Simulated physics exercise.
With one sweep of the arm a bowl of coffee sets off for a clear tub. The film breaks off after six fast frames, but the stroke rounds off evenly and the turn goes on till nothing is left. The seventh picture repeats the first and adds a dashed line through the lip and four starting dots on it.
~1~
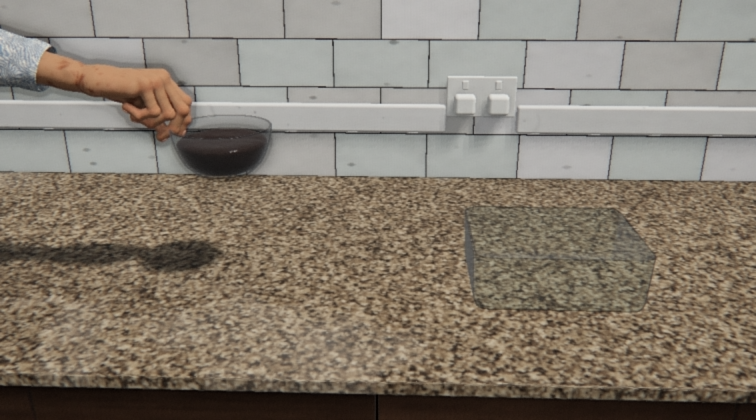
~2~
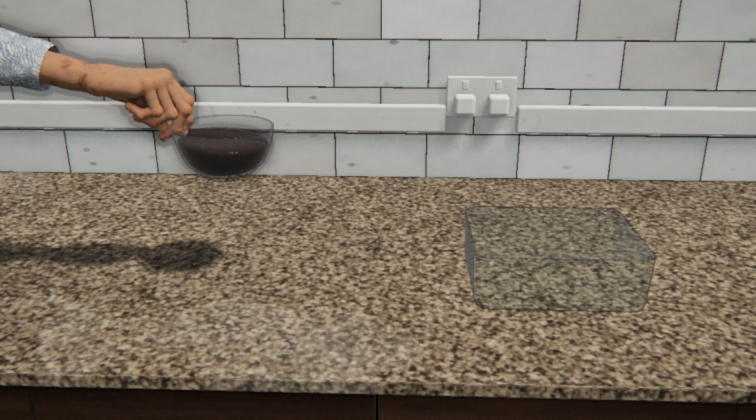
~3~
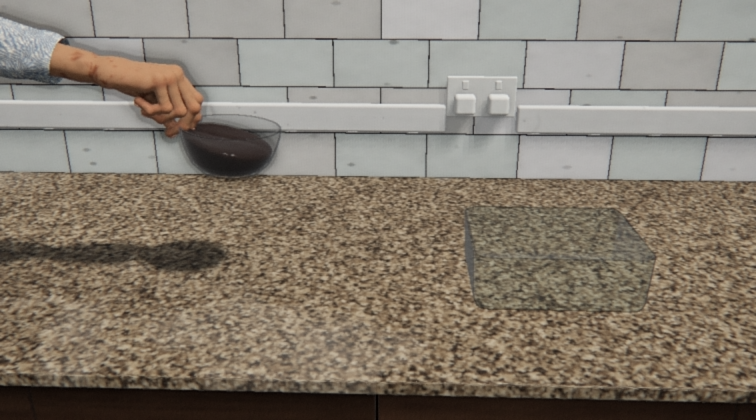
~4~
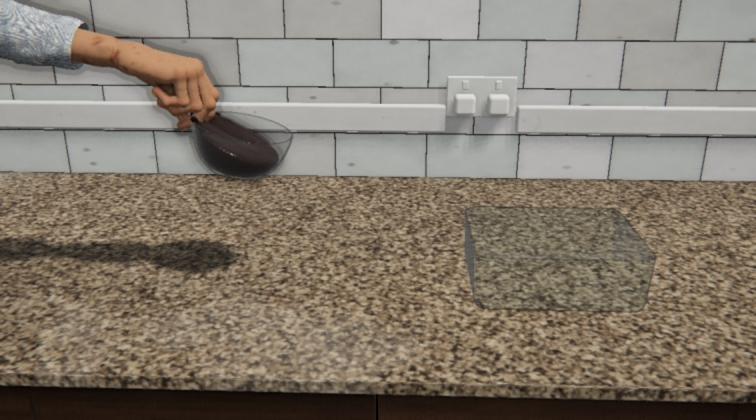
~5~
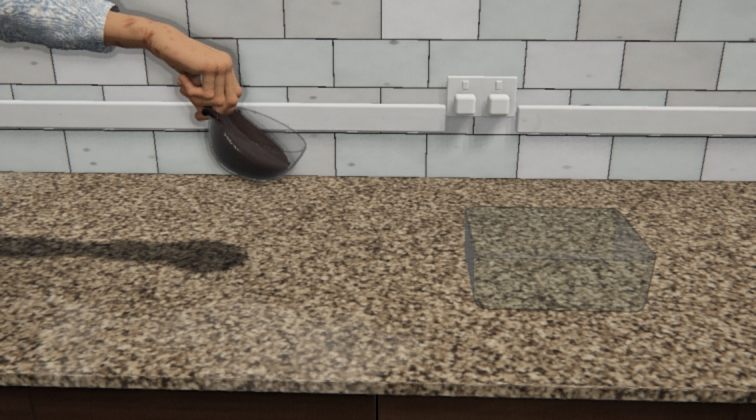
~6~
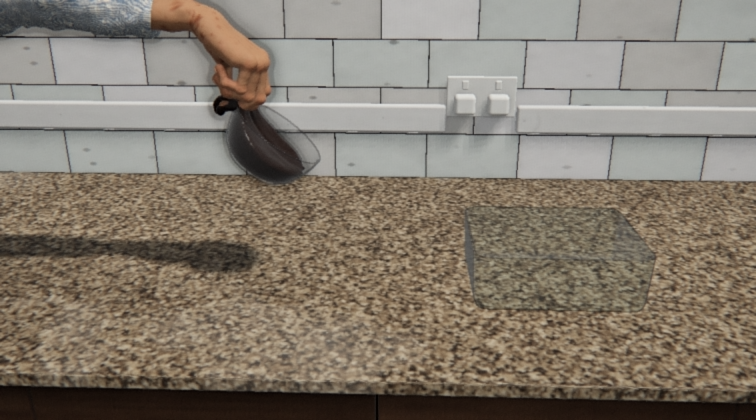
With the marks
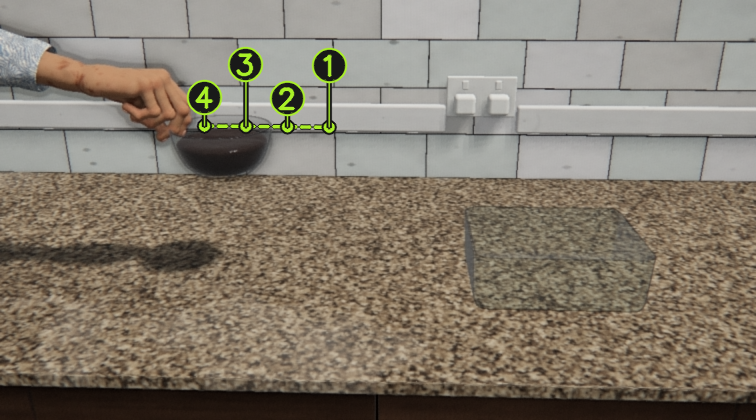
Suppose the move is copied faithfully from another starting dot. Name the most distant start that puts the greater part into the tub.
Go for 1.
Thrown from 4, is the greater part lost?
Yes, that goes wrong.
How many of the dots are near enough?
One of the four.
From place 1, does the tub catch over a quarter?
Yes, it does.
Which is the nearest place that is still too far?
That would be 2.
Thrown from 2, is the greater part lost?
Yes.
On the marked copy, 1 at (329, 127); 2 at (287, 126); 3 at (245, 126); 4 at (204, 125).
For place 1, about 72 % lands in the tub, 12 % falls short and 16 % goes beside or beyond.
For place 2, about 10 % lands in the tub, 84 % falls short and 7 % goes beside or beyond.
For place 3, about 0 % lands in the tub, 95 % falls short and 5 % goes beside or beyond.
For place 4, about 0 % lands in the tub, 100 % falls short.
